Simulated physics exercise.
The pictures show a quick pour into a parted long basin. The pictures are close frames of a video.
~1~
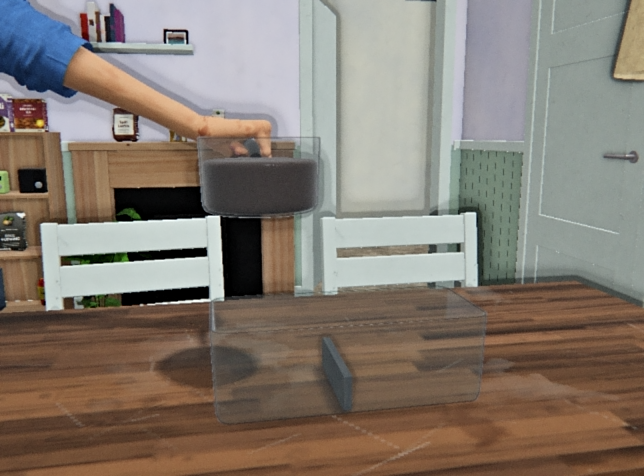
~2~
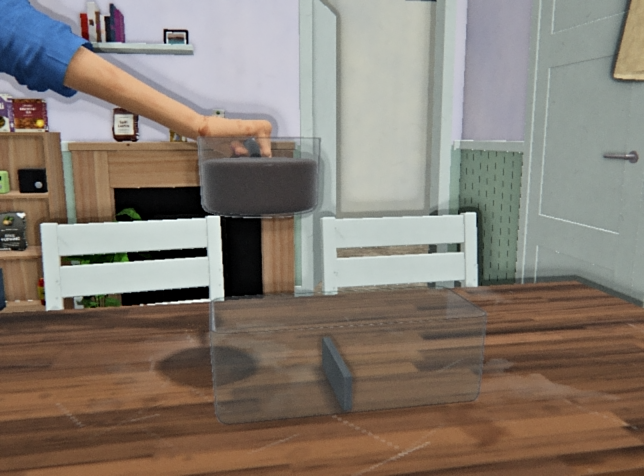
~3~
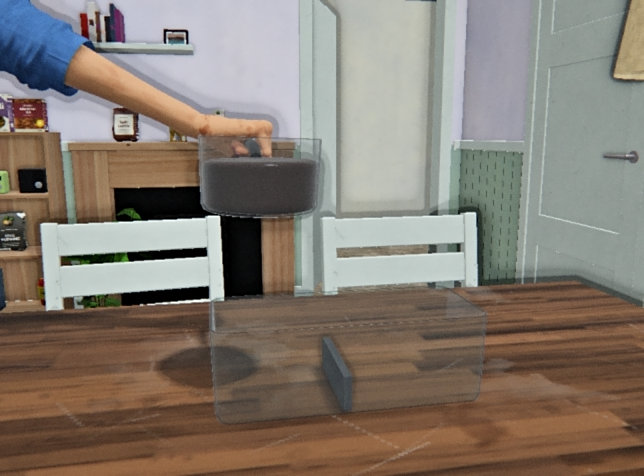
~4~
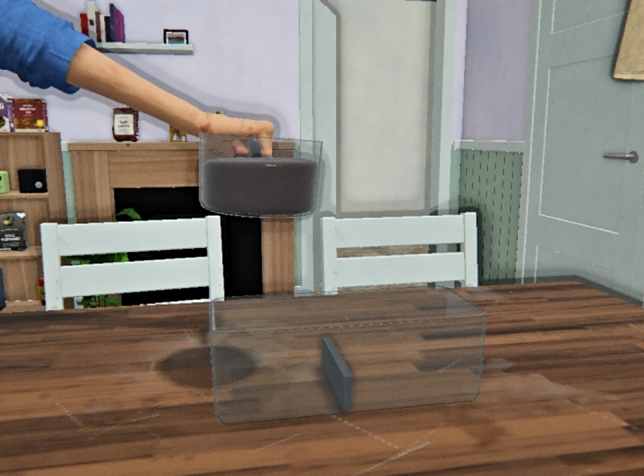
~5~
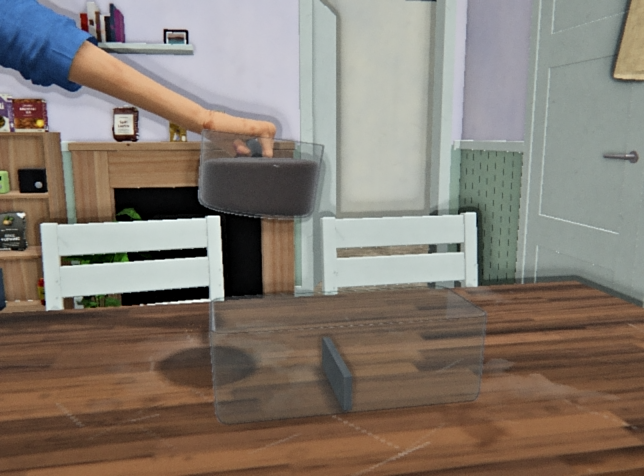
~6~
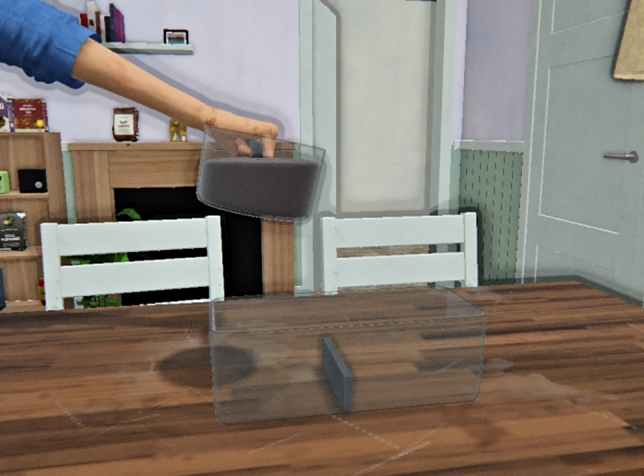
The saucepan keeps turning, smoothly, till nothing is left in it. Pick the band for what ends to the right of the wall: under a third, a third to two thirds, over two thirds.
In the end above two thirds is right of the wall.
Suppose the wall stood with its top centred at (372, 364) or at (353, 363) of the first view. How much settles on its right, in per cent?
About 45 and 65 per cent.
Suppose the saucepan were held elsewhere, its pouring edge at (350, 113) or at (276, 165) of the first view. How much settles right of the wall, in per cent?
In turn 90 and 35 in a hundred.
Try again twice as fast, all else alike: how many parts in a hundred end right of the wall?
Close to 85 per cent.
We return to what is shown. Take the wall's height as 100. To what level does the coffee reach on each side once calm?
Some 10 per cent left and 70 right.
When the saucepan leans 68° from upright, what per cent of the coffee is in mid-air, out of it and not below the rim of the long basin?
Close to 25 per cent.
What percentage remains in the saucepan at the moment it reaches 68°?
About 70 per cent.
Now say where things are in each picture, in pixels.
The first picture shows tilt 0°; pouring edge (318, 139); surface from (202, 162) to (315, 160); the long basin's rim runs from (211, 316) to (466, 301); the wall's top is at (336, 356).
The second picture shows tilt 0°; pouring edge (319, 140); surface from (202, 162) to (316, 161).
The third picture shows tilt 2°; pouring edge (319, 141); surface from (202, 162) to (316, 161).
The fourth picture shows tilt 4°; pouring edge (321, 143); surface from (202, 162) to (316, 162).
The fifth picture shows tilt 7°; pouring edge (322, 147); surface from (203, 162) to (317, 162).
The sixth picture shows tilt 11°; pouring edge (324, 151); surface from (203, 162) to (318, 162).
A moment on, the tilt is 68° and 70 per cent is still to pour, 0 is left of the wall and 2 right of it.
Next, the tilt is 103° and 15 per cent is still to pour, 2 is left of the wall and 66 right of it.
Then the tilt is 108° and 1 per cent is still to pour, 10 is left of the wall and 86 right of it.
Later the tilt is 108° and 0 per cent is still to pour, 10 is left of the wall and 89 right of it.
Finally, 10 per cent lies left of the wall, 89 right of it and 1 outside.
